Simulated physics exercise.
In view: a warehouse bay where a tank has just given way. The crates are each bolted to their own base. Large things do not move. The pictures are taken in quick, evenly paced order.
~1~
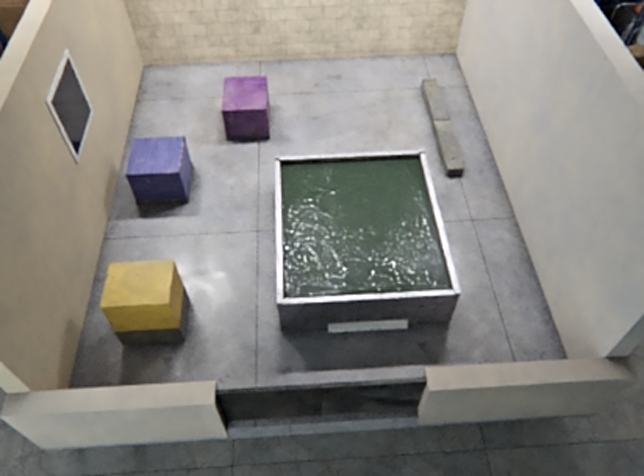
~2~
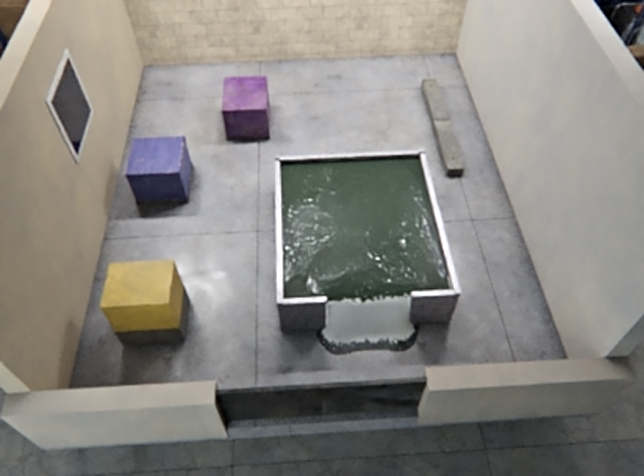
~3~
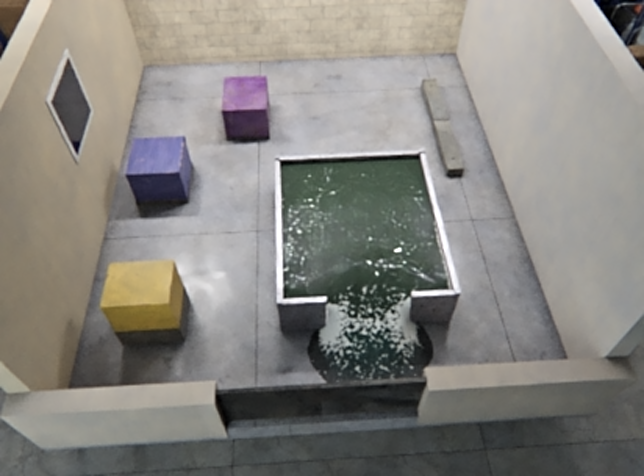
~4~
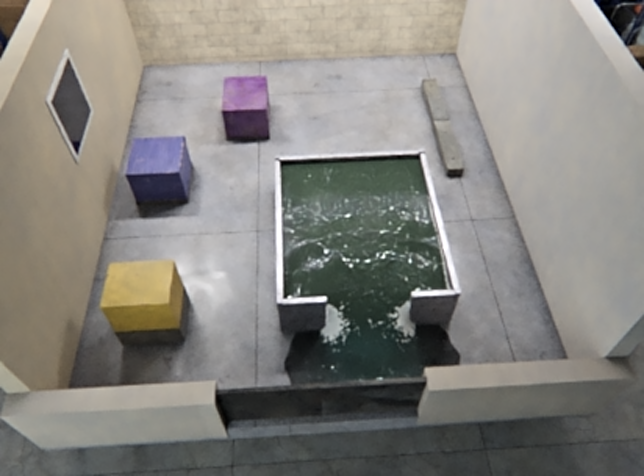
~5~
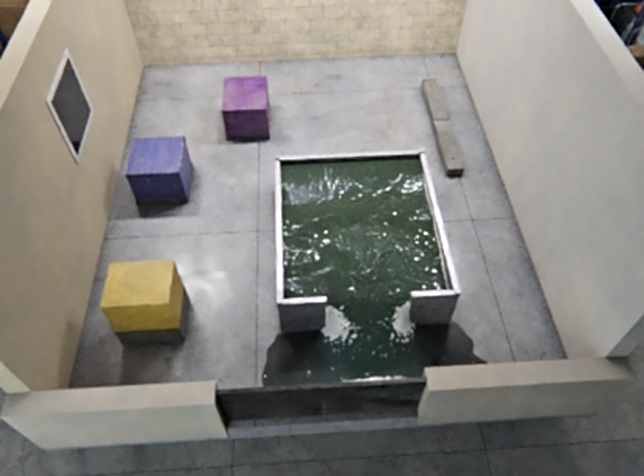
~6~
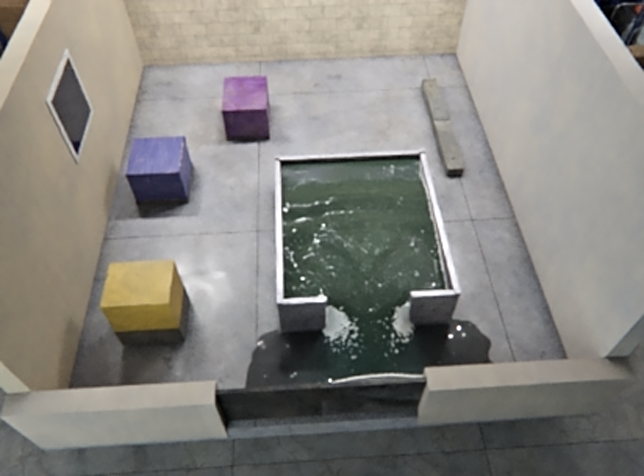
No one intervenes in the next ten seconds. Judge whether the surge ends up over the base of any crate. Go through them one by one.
One by one: The purple crate will be caught by the water. The blue crate will be caught by the water. The yellow crate will be missed by the water.
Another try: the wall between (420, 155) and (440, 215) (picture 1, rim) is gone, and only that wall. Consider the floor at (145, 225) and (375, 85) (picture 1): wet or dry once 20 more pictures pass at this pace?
Untouched, then submerged.
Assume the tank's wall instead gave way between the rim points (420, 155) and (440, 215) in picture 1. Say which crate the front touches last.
My pick is the blue crate.
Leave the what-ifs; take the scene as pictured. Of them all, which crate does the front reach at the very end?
That one's the crate marked purple.
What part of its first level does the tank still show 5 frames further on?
76 per cent or thereabouts.
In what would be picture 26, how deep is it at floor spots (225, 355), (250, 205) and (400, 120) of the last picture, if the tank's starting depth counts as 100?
I'd say close to 10, 2 and 0 percent.
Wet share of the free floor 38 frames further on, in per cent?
85 %, roughly.
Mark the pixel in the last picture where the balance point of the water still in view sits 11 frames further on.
Close to pixel (353, 289).
A moment on, water covers 15 % of the floor; the purple crate not reached, the blue crate not reached, the yellow crate water round its plinth.
Next, water covers 25 % of the floor; the purple crate not reached, the blue crate not reached, the yellow crate water round its plinth.
Then, water covers 50 % of the floor; the purple crate not reached, the blue crate water round its plinth, the yellow crate water round its plinth.
Later, water covers 85 % of the floor; the purple crate water round its plinth, the blue crate water round its plinth, the yellow crate water round its plinth.
In the end, water covers 100 % of the floor; the purple crate was topped, the blue crate was topped, the yellow crate stayed above the water.
